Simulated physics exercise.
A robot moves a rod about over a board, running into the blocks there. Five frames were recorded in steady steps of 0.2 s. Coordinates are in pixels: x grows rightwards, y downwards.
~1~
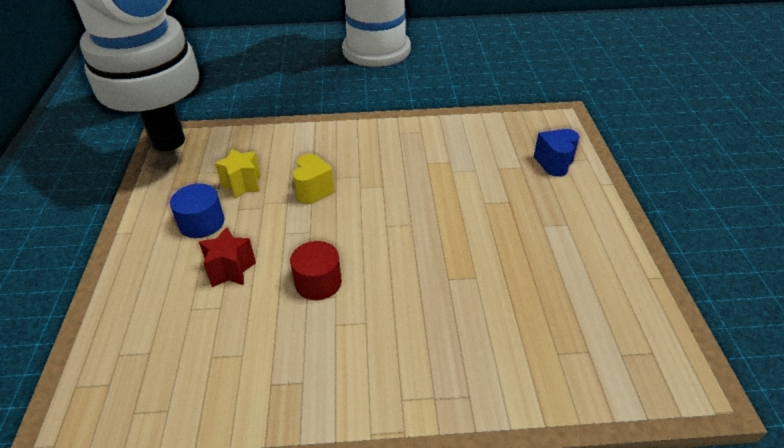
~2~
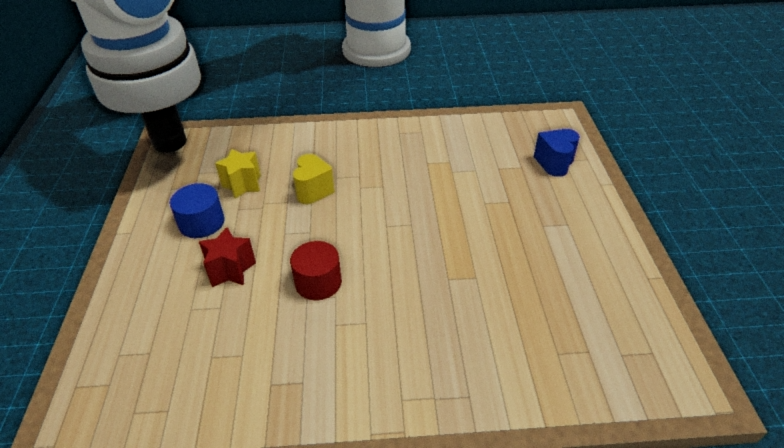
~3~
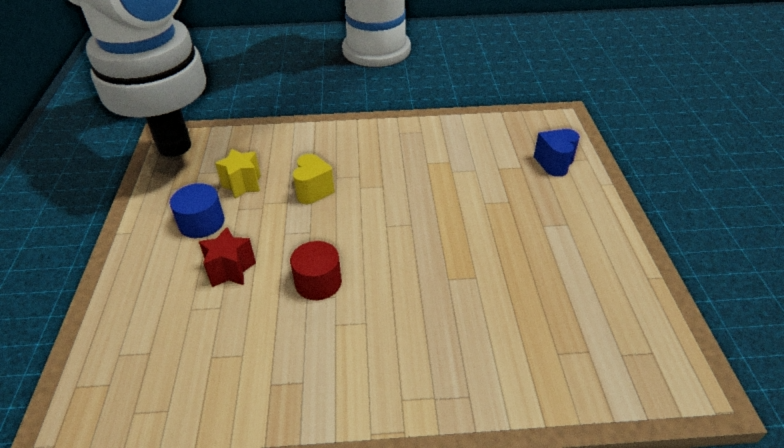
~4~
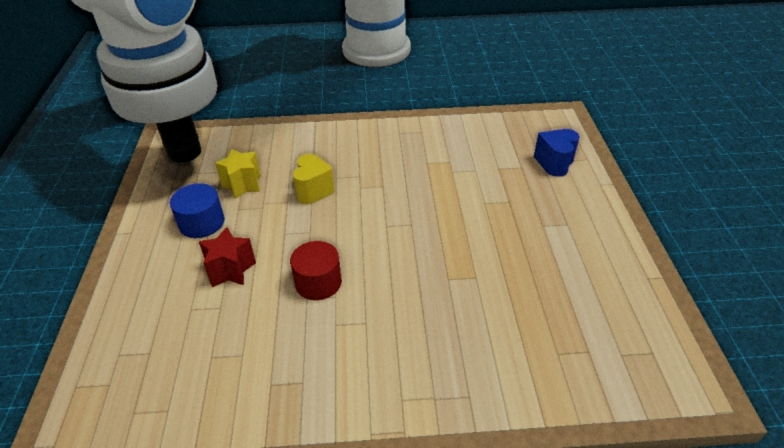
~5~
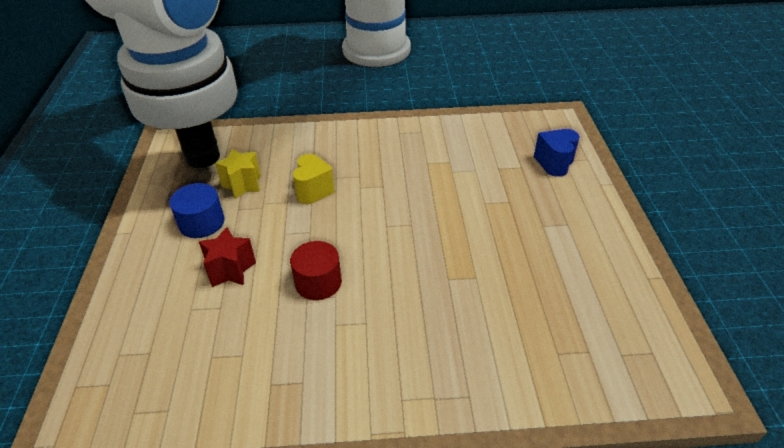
A robot arm with a black rod barely moved at first, then slid a short way right along the board's far left corner, nearing the yellow star, while all the colored blocks stayed still.
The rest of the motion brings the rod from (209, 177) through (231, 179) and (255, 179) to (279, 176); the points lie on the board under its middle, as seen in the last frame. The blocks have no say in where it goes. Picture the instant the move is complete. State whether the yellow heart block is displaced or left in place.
By the time the path is finished, it has moved at least a centimetre.
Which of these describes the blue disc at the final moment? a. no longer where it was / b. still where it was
That would be b.
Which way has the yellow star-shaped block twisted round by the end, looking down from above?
It spins clockwise.
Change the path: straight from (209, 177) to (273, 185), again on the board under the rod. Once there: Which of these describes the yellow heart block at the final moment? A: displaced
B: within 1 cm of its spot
A (displaced)
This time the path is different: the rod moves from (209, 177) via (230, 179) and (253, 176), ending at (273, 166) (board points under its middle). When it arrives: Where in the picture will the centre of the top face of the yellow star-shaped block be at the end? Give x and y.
Answer: (273, 163).
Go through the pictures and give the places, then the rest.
In the first picture, lower end of the rod at (169, 143), tops of blocks, blue disc at (193, 198), yellow star-shaped block at (237, 161), yellow heart block at (310, 167).
In the second picture, rod at (170, 144), blocks as before.
In the third picture, rod at (175, 148), blocks as before.
In the fourth picture, rod at (185, 154), blocks as before.
In the fifth picture, rod at (203, 159), blue disc at (193, 198), yellow star-shaped block at (237, 161), yellow heart block at (310, 167).
What follows on the original path. Halfway along, rod at (239, 161); yellow star-shaped block at (262, 165).
At the end, rod at (276, 158); blue disc not moved; yellow star-shaped block at (288, 168), turned 30° clockwise; yellow heart block at (320, 168).
